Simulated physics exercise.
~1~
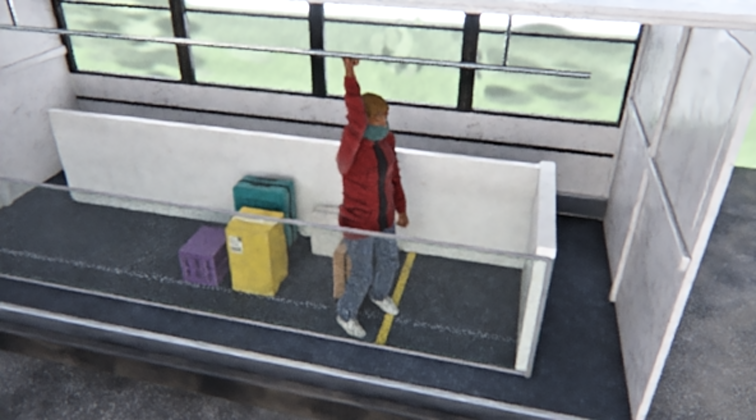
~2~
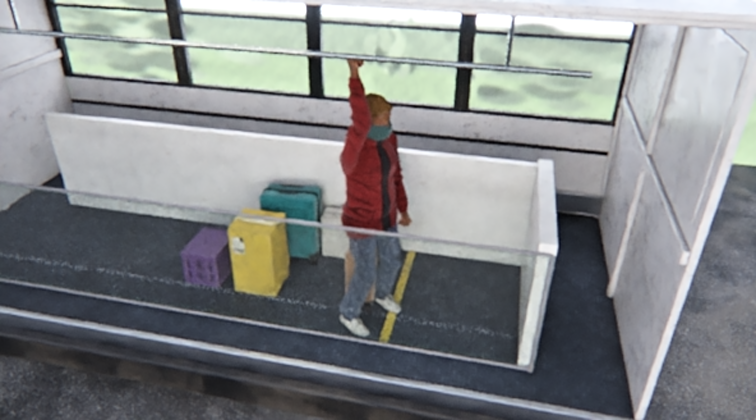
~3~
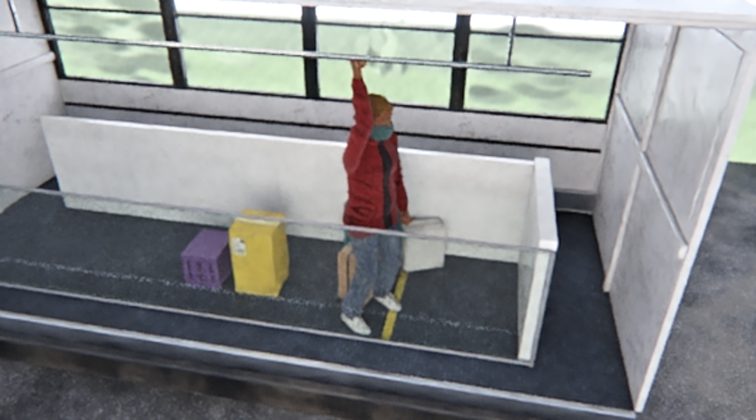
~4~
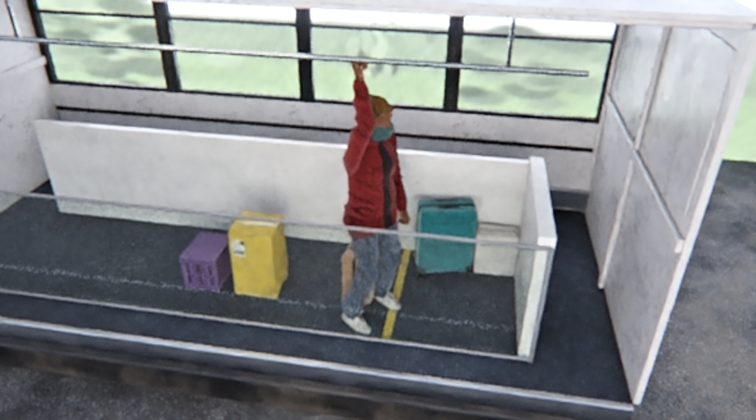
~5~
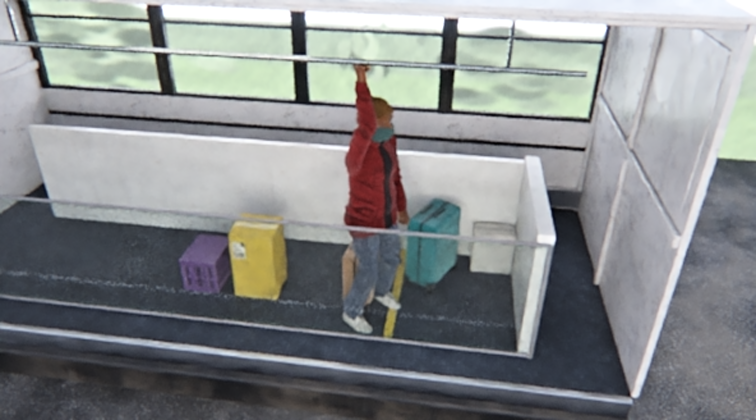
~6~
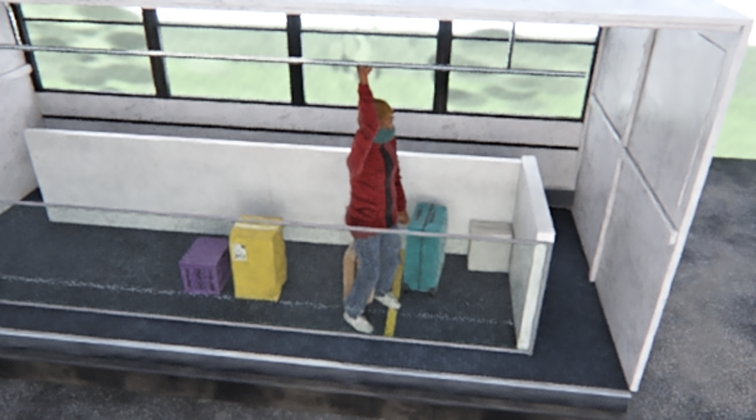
A person in a red jacket and face covering grips the overhead rail and stands still in a bus bay, seen from above through its open side as the view drifts slightly. A yellow tall bag and a purple crate sit to the left, with a teal wheeled case behind and a small brown case by the person's legs, near a yellow floor line. The teal case slides right behind the person, and a white carton moves ahead of it. Both cross the line. The teal case then shifts slightly back and stays upright beyond the line, with the carton near the right wall, while the crate, yellow bag and brown case remain short of it.
